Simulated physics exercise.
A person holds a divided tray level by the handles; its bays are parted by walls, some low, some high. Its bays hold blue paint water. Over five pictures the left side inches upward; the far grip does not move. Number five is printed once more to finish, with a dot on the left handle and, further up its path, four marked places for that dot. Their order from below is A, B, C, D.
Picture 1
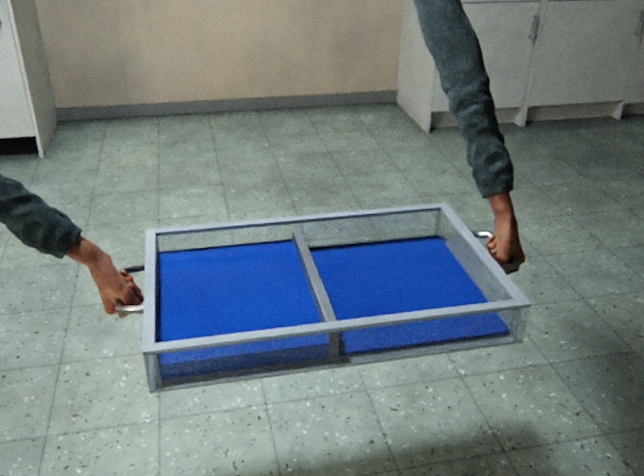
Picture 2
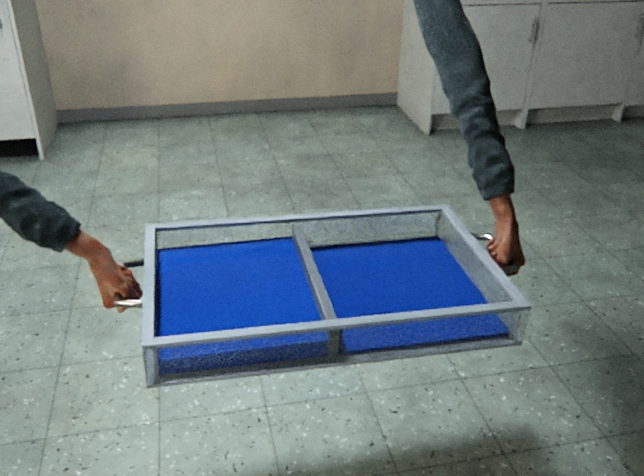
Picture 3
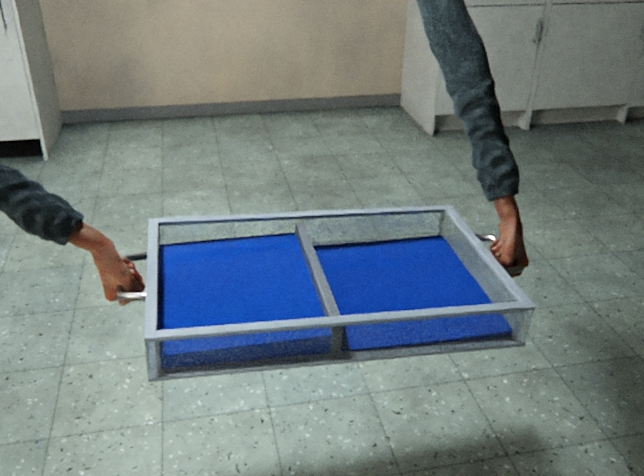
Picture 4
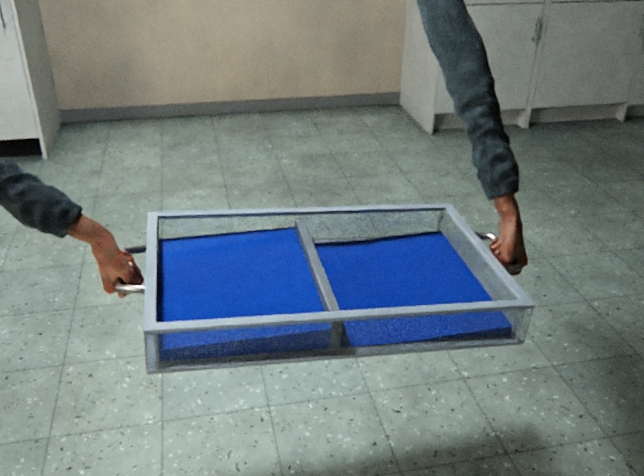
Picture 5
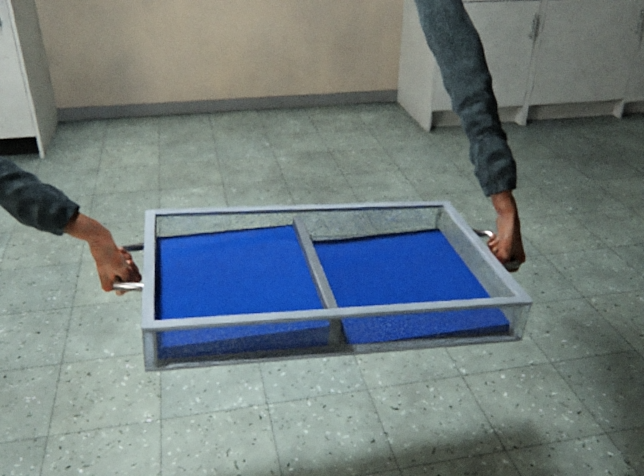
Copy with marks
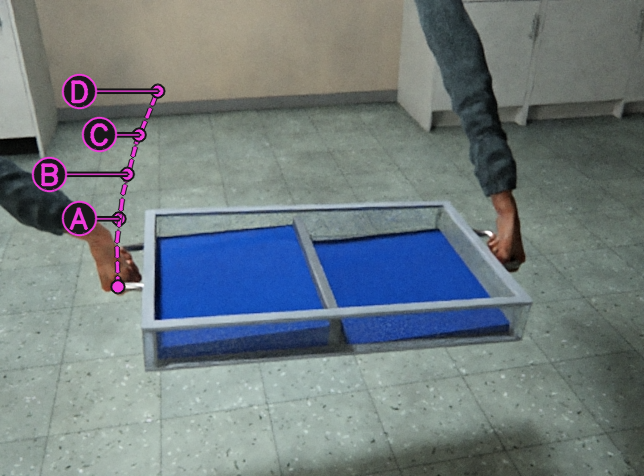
In a room with a grey-green tiled floor, a beige wall and white cabinets at the back corners, the view looks down from in front. Two dark-sleeved arms, one at each side, grip the handles of a clear-sided, grey-framed tray with two bays of bright blue. The hands tilt the tray very slightly, while the blue shifts subtly and the view barely moves.
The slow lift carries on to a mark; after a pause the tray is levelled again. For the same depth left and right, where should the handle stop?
Choose B.
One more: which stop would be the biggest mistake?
Stop D.
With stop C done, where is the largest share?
It is the right one.
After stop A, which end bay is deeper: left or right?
The left one.
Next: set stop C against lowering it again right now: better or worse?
It is better.
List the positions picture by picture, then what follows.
The tray is level; deepest in the left bay, at (237, 293), shallowest in the right; left handle at (121, 290).
Tipped about 1° down to the right; no wall is crossed; left handle at (120, 284).
Tipped about 3° down to the right; no wall is crossed; left handle at (123, 277).
Tipped about 4° down to the right; no wall is crossed; left handle at (121, 269).
Tipped about 4° down to the right; deepest in the left bay, at (237, 277), shallowest in the right; left handle at (119, 267).
On the marked copy, A at (119, 218); B at (127, 174); C at (139, 134); D at (157, 91).
If A is chosen, the left end bay stands much deeper than the other; nothing spills.
If B is chosen, the two end bays stand about equally deep; nothing spills.
If C is chosen, the right end bay stands a little deeper than the other; about 10 % goes over the rim.
If D is chosen, the right end bay stands a little deeper than the other; about 29 % goes over the rim.
